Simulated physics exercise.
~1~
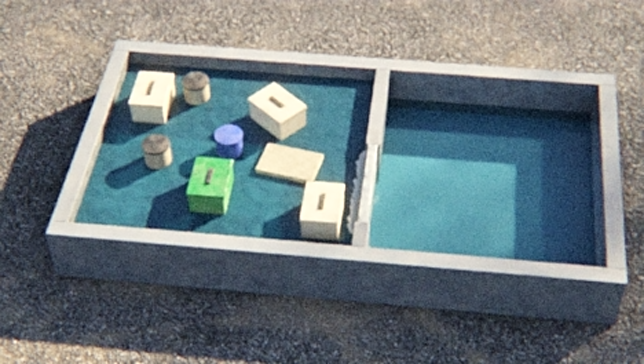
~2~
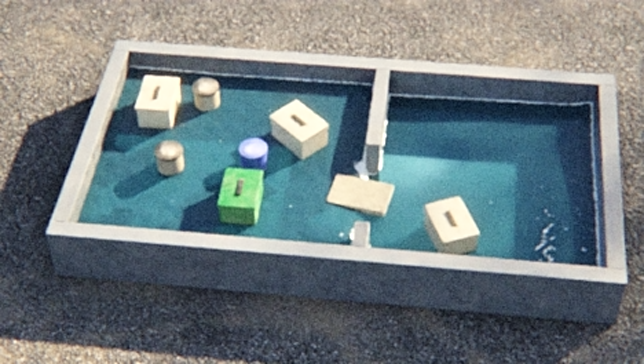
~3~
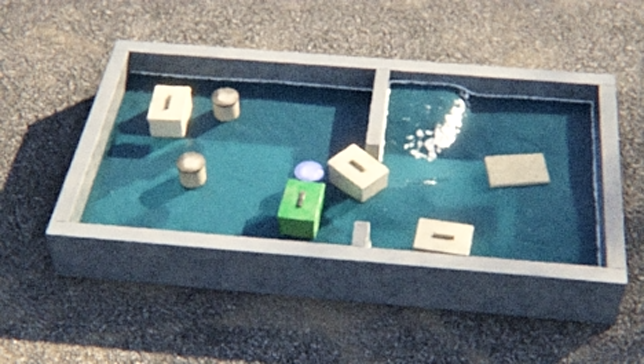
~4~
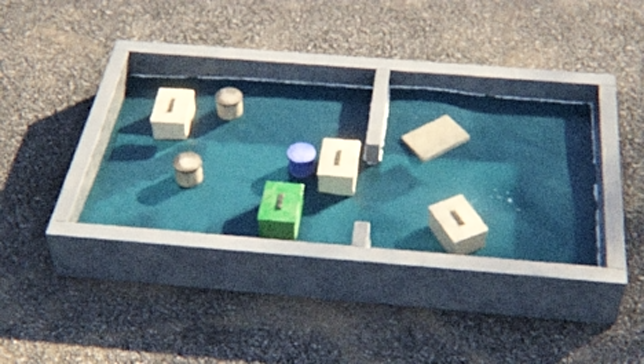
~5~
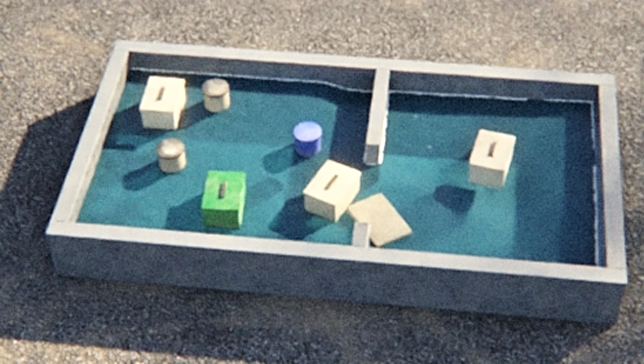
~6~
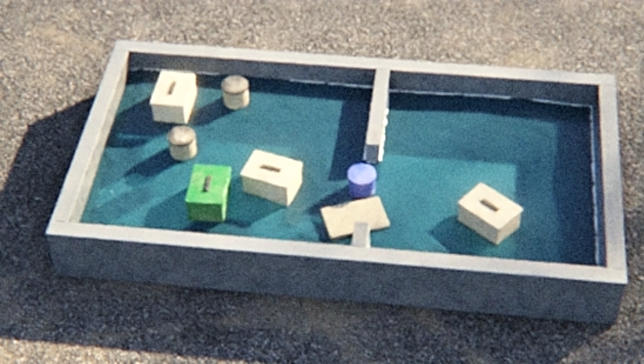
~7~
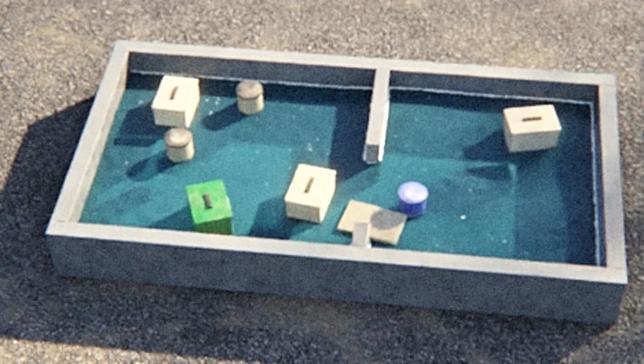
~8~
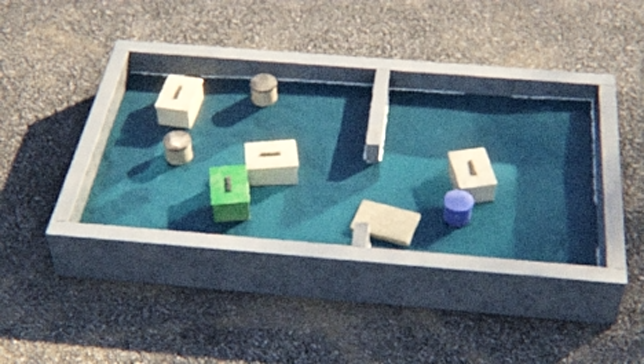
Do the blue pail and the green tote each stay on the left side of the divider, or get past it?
The blue pail drifts through the gap and gets past the divider. The green tote stays on the left side.
A blue pail follows a pale box past the basin's divider while the green tote stays left.
